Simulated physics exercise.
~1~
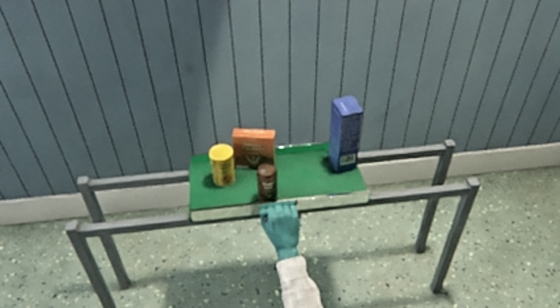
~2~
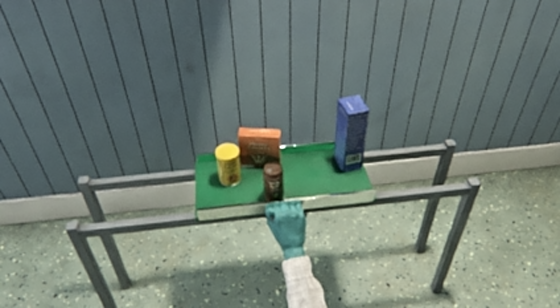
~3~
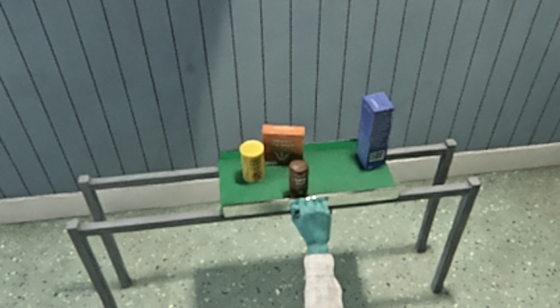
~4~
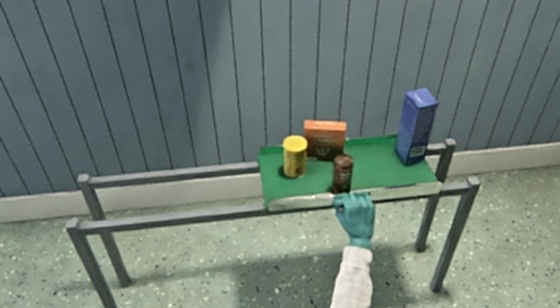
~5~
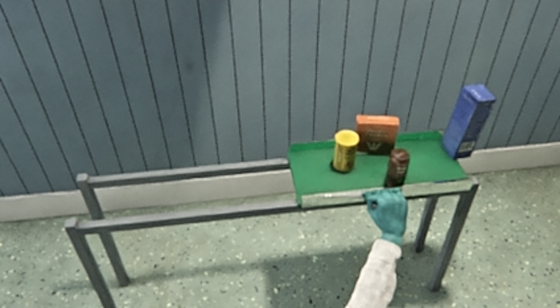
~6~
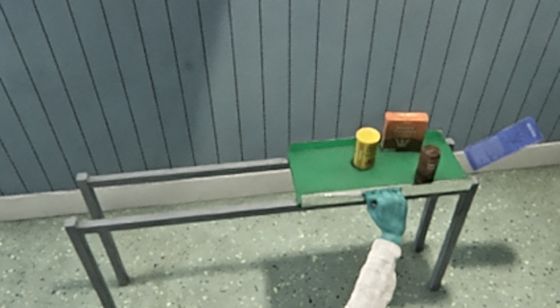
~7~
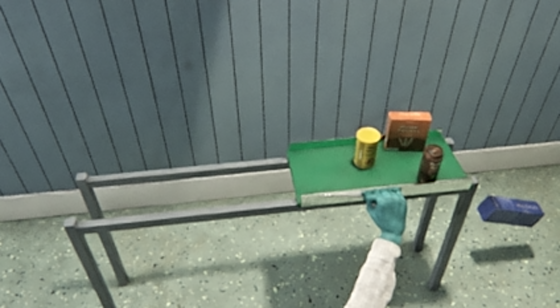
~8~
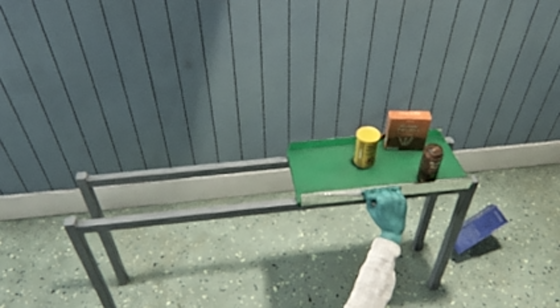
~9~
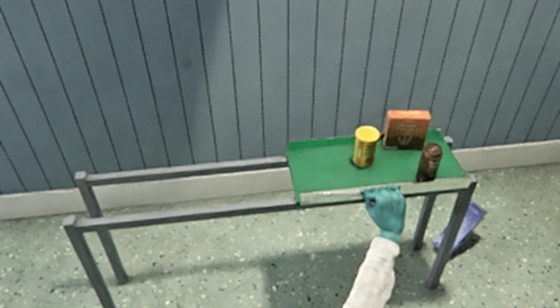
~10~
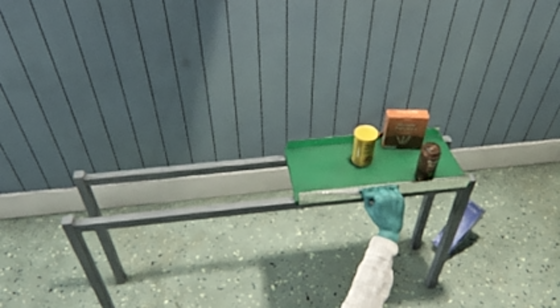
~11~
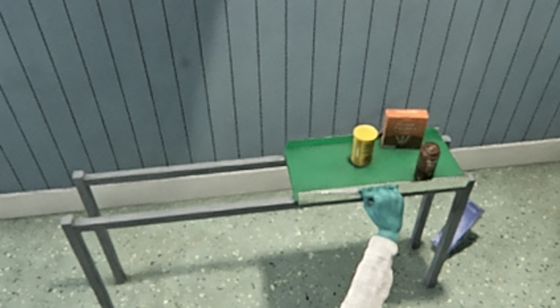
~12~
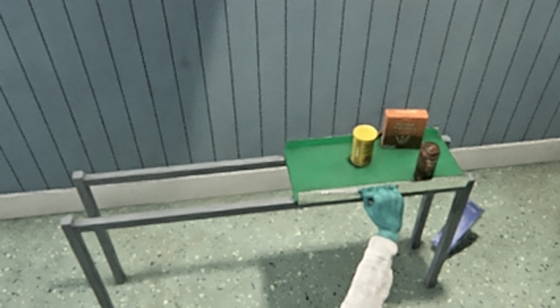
A tall blue carton tips off the right end of a green tray as a teal-gloved hand slides the tray along a grey metal rack. Seen from above and in front, the rack stands on a speckled green floor against grey-blue panelling, with a yellow tin, an orange packet and a brown can also aboard. The hand pushes the tray rightward until it stops at the rack's end. The upright items slide farther right, and the carton tumbles to the floor. It ends up leaning behind the right legs, while the other three remain standing on the motionless tray.
